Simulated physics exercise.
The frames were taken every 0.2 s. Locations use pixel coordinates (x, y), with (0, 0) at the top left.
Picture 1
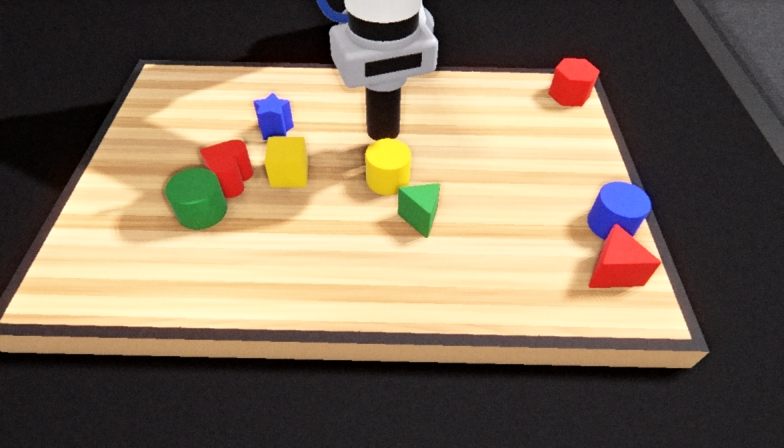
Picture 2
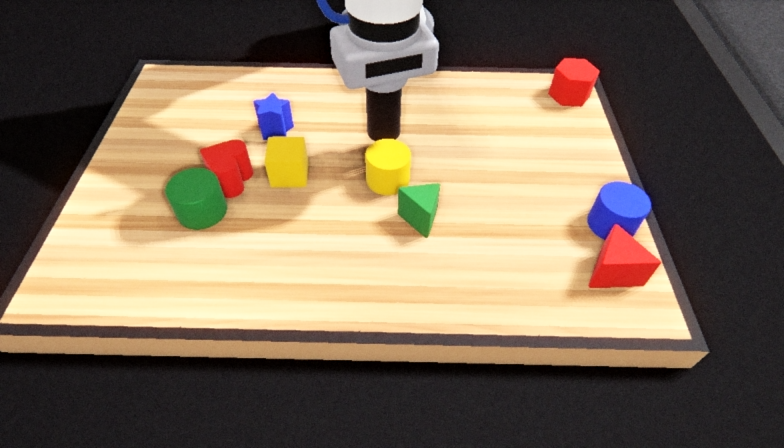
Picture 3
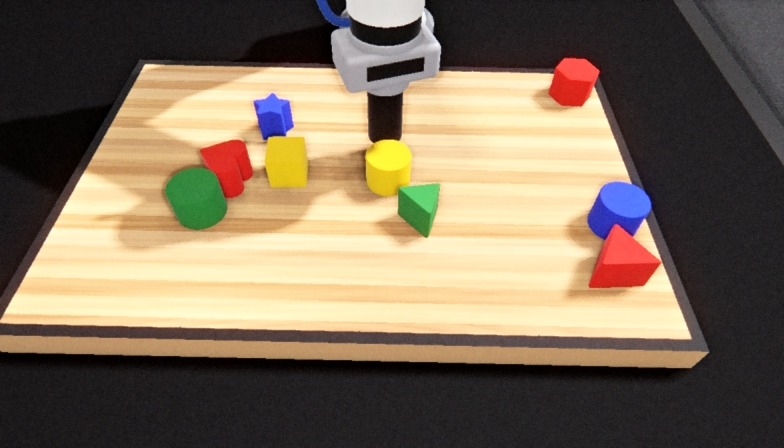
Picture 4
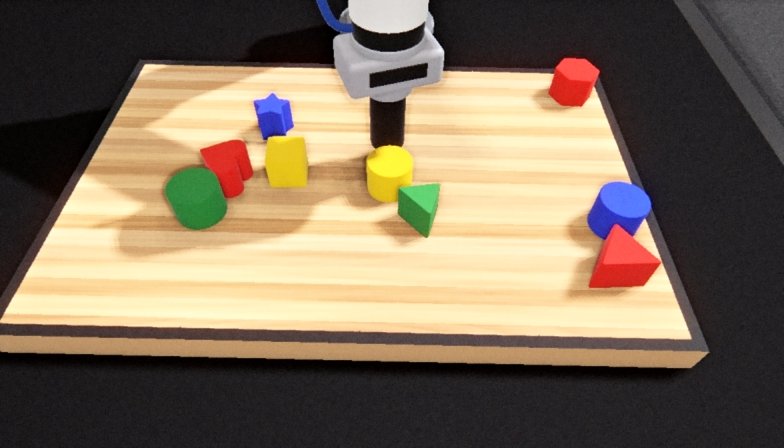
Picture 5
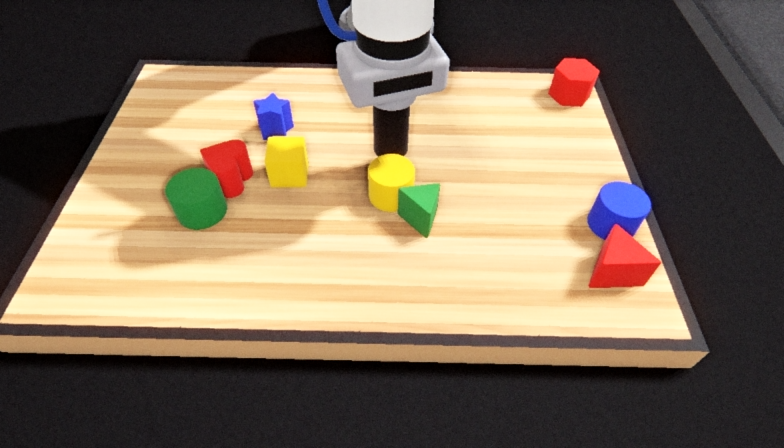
On a wooden board scattered with colored blocks, a robot arm's black peg barely moved at first, then nudged the yellow disc a short way toward the viewer, close against the green triangular piece.
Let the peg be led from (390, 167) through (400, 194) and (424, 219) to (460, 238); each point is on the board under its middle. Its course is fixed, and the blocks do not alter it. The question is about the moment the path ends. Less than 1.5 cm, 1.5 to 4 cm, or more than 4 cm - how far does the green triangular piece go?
The best fit is over 4 cm.
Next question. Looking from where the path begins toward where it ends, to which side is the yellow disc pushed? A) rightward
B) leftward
My answer is option A.
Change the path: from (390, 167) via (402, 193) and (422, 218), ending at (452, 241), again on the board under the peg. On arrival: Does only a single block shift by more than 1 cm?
No, that is not how it ends up.
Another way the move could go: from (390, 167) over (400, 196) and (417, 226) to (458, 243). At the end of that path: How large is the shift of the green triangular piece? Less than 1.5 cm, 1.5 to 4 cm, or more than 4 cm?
Beyond 4 cm.
On the path given first. One third of the way, peg (401, 177); yellow disc (391, 198); green triangular piece (428, 210), turned 65° anticlockwise.
Two thirds of the way, peg (426, 202); yellow disc (393, 215); green triangular piece (441, 226), turned 60° anticlockwise.
At the end, peg (463, 220); yellow disc (393, 215); green triangular piece (454, 241).
